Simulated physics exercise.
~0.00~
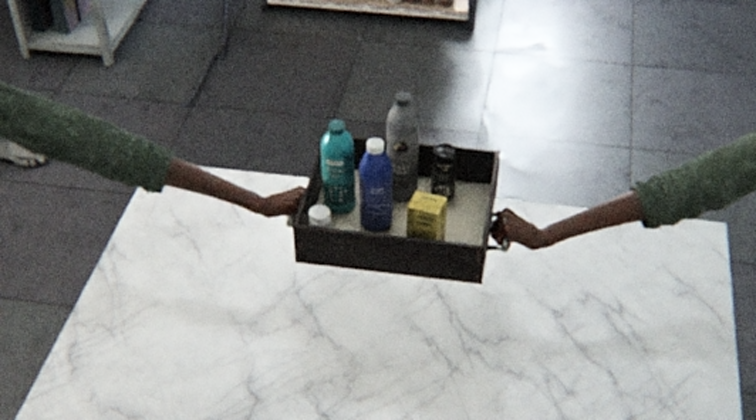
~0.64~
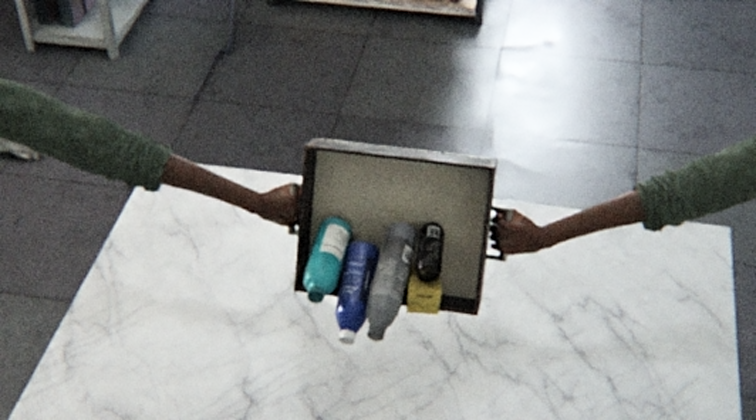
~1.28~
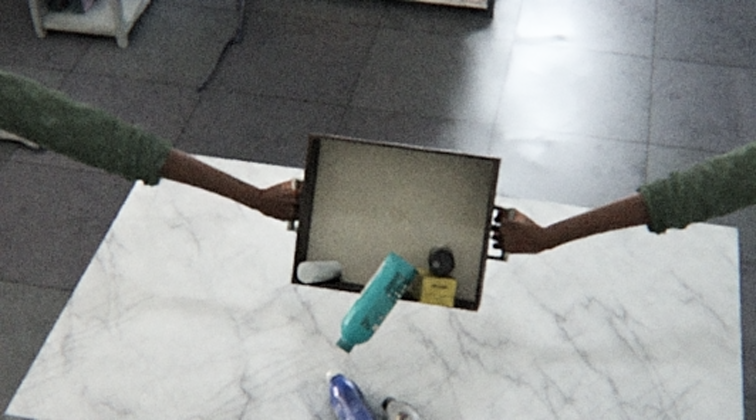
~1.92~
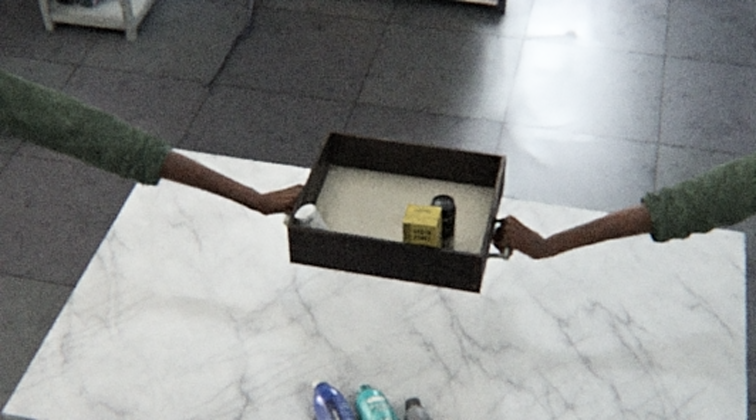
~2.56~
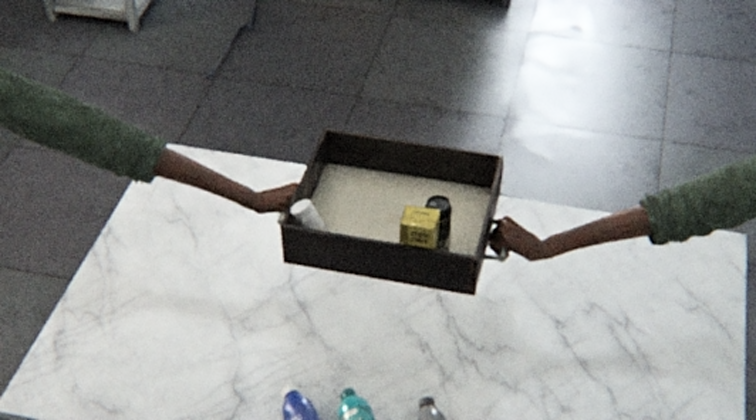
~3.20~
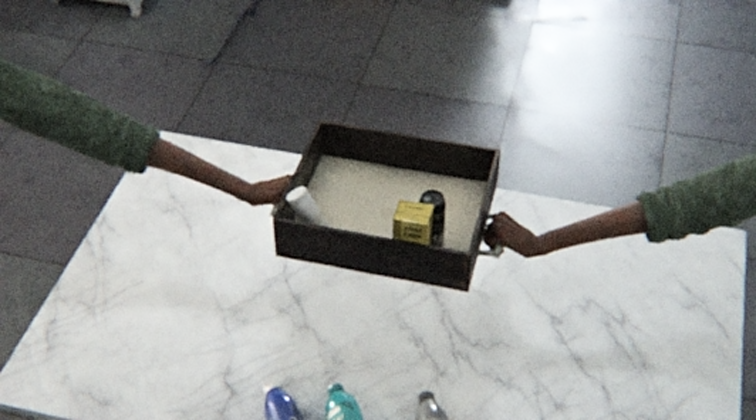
The footage shows two hands tilting a dark crate of bottles and small items toward the viewer above a marble table, so the blue, grey and turquoise bottles slide out, before levelling it with the yellow carton, black can and white shaker still inside.
